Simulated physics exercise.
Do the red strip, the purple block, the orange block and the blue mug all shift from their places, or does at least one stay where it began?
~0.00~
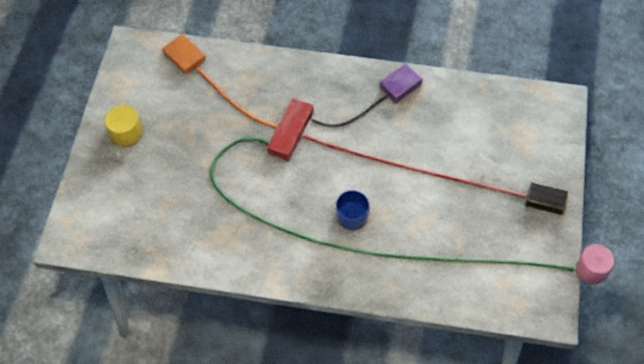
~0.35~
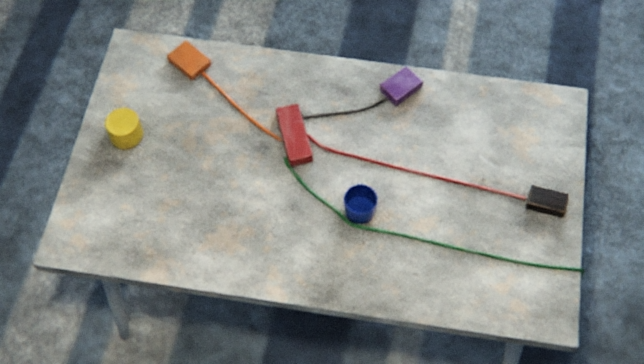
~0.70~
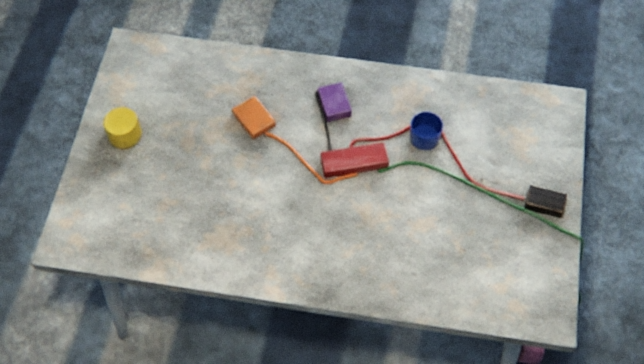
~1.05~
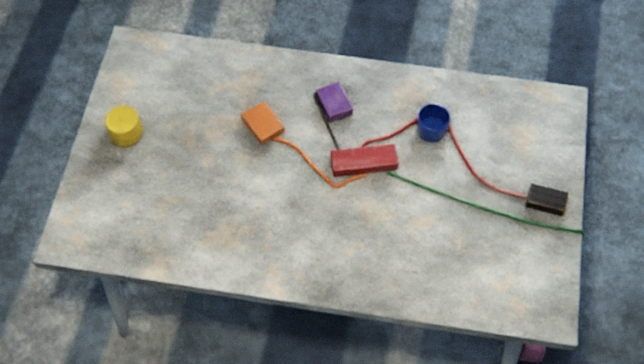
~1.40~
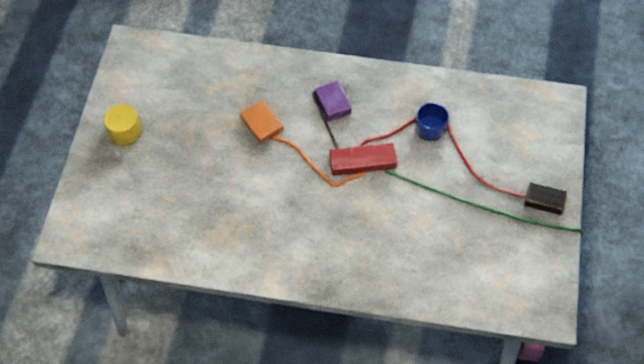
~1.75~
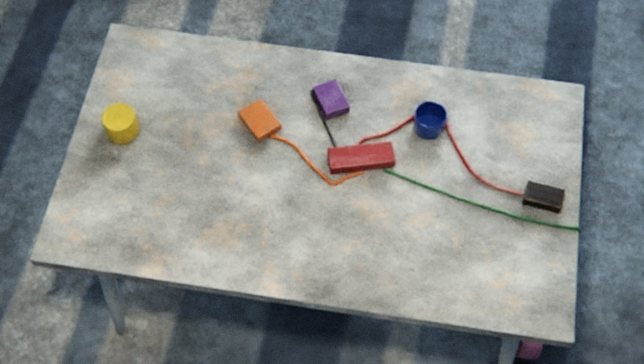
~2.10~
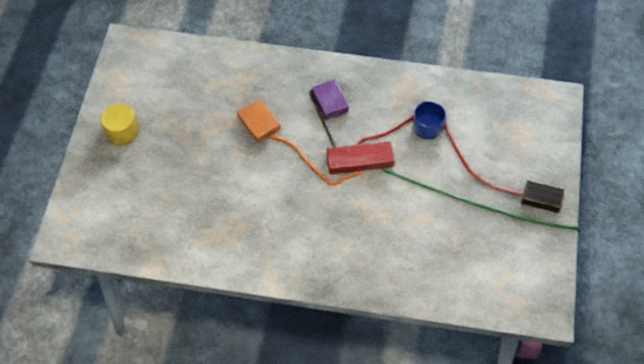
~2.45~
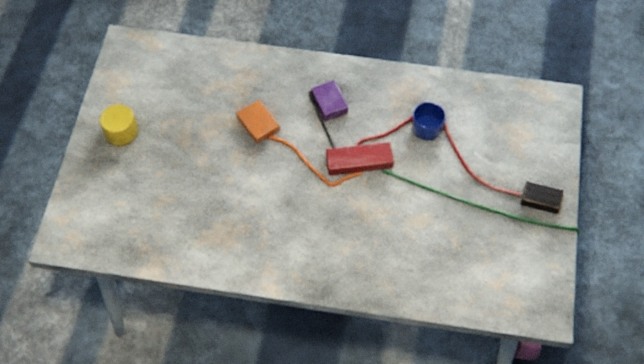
All four shift from their places. The red strip, the orange block and the blue mug end up farther right, while the purple block ends up farther left, and all of them remain on the table.
